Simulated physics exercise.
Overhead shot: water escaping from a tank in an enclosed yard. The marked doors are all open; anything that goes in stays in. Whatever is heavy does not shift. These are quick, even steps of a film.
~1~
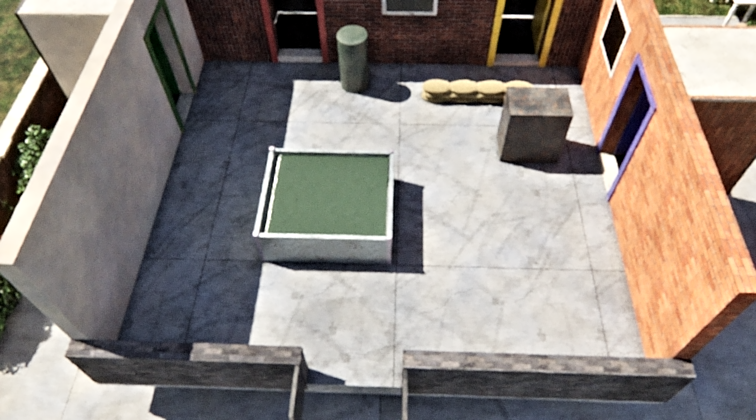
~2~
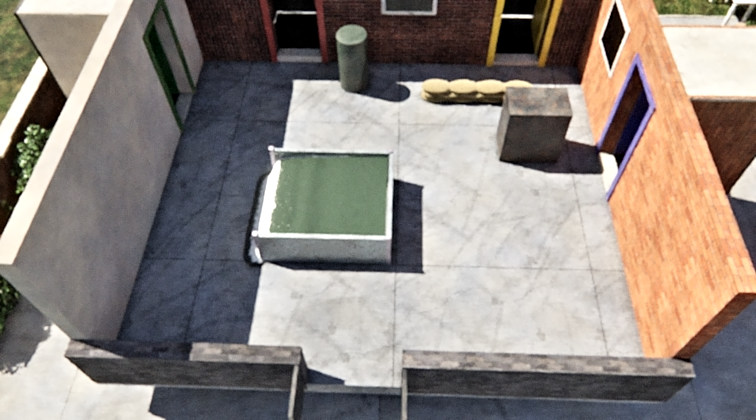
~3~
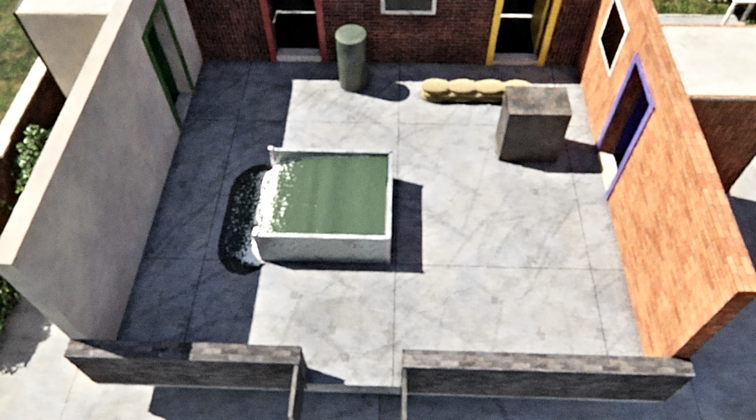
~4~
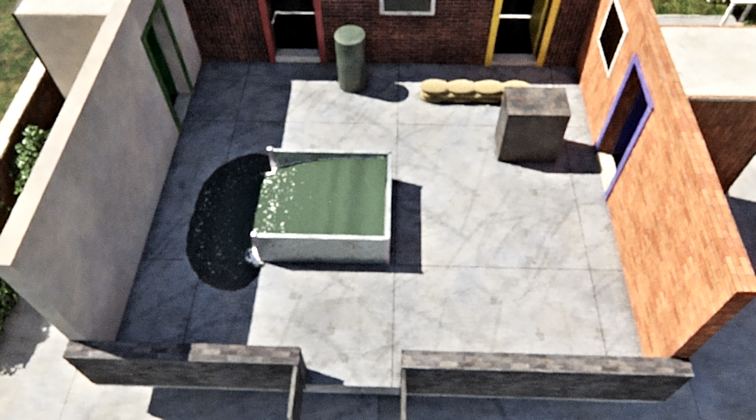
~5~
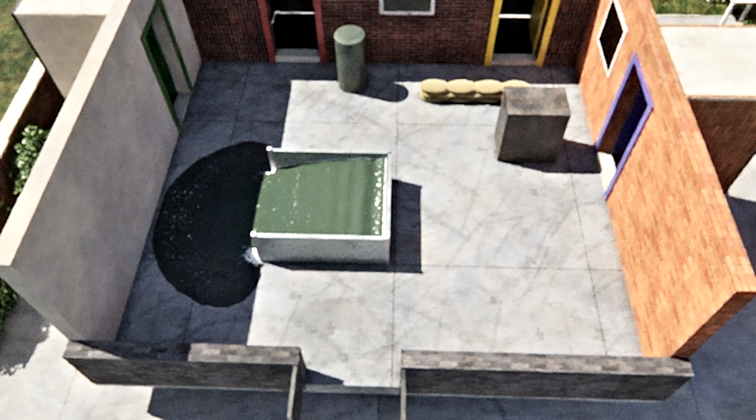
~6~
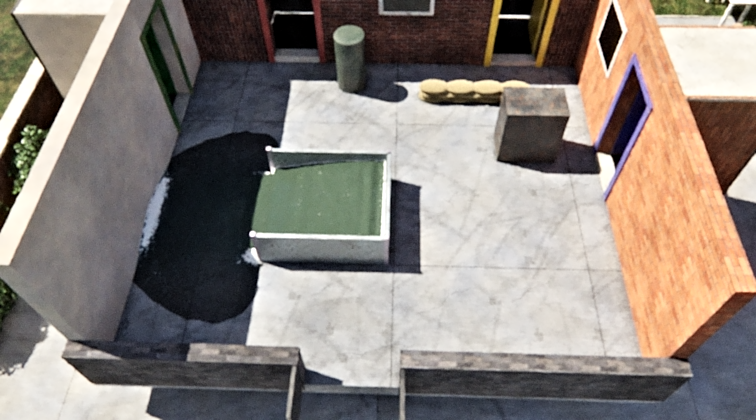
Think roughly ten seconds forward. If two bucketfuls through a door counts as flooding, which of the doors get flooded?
The red door does not get flooded; the yellow door does not get flooded; the blue door does not get flooded; the green door gets flooded.
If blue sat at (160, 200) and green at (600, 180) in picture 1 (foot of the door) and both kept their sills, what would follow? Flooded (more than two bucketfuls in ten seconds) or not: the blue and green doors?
I'd say blue overflows, while green falls short.
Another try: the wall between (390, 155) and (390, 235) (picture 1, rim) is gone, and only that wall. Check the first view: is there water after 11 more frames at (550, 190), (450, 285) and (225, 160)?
Submerged, submerged, unwetted.
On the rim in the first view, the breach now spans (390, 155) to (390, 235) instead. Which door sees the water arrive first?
That's the blue door.
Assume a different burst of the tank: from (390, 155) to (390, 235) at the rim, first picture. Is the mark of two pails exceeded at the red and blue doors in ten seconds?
Lab note - red door stays short of it, blue door tops the mark.
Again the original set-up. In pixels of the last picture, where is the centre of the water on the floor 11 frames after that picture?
My guess is about (228, 215).
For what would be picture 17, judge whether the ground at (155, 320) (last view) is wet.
I'd say drenched there.
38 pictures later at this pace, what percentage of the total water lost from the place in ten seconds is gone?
About 60 per cent.
A moment on, water covers 15 % of the floor; the red door not reached, the yellow door not reached, the blue door not reached, the green door wet at the sill, nothing in.
Next, water covers 20 % of the floor; the red door not reached, the yellow door not reached, the blue door not reached, the green door under two buckets in.
Then, water covers 40 % of the floor; the red door wet at the sill, nothing in, the yellow door not reached, the blue door not reached, the green door over two buckets in.
Later, water covers 80 % of the floor; the red door wet at the sill, nothing in, the yellow door wet at the sill, nothing in, the blue door not reached, the green door over two buckets in.
In the end, water covers 95 % of the floor; the red door wet at the sill, nothing in, the yellow door wet at the sill, nothing in, the blue door wet at the sill, nothing in, the green door over two buckets in.
